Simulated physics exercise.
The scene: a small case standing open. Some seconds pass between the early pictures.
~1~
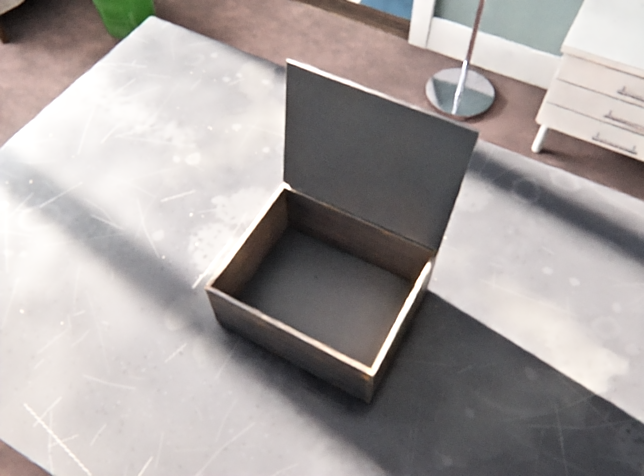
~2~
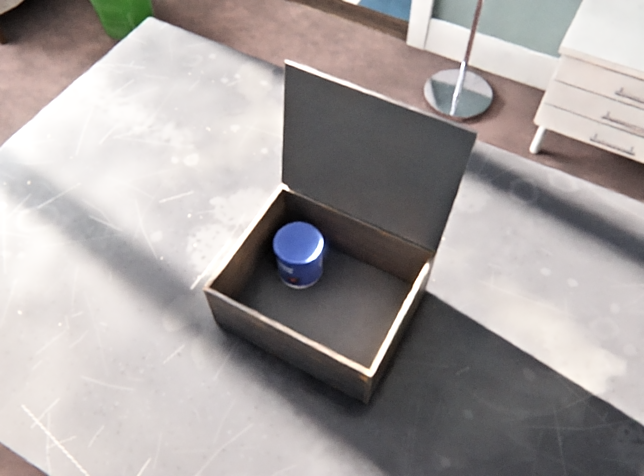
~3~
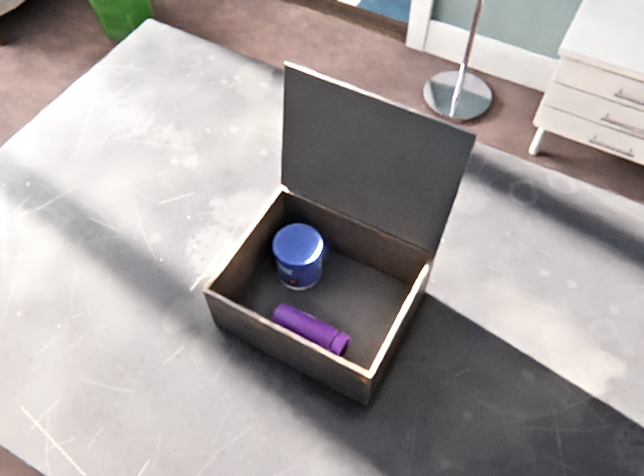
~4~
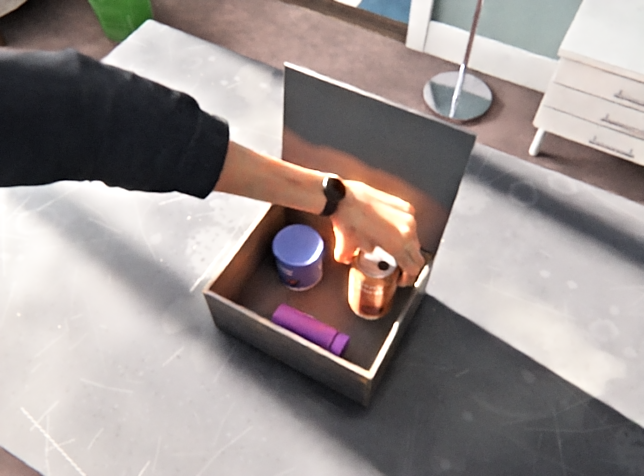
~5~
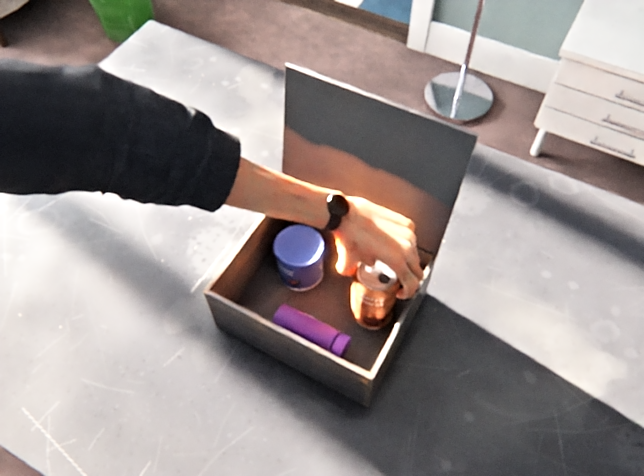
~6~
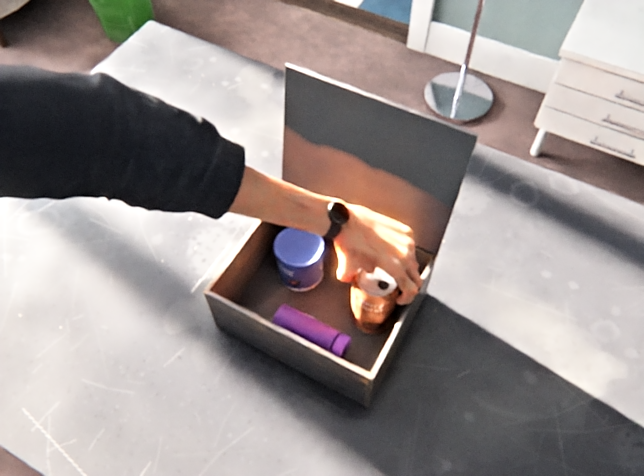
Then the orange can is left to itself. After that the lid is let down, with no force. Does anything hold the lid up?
The lid is held up.
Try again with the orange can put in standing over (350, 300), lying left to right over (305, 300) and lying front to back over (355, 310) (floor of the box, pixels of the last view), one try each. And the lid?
First, it stays ajar; second, it sits on the rim; third, it sits on the rim.
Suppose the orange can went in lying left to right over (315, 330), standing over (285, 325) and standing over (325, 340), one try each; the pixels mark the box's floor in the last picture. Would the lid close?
First, it closes; second, it closes; third, it closes.
Then, 1.20 s after the last picture, lid starting down.
Then, 1.50 s after the last picture, lid 69° above the rim.
Then, 1.70 s after the last picture, lid 47° above the rim.
Then, 1.80 s after the last picture, lid 33° above the rim.
At rest, lid 20° above the rim; all 3 in place. Seen from the same camera at the end, orange can near (374, 299).
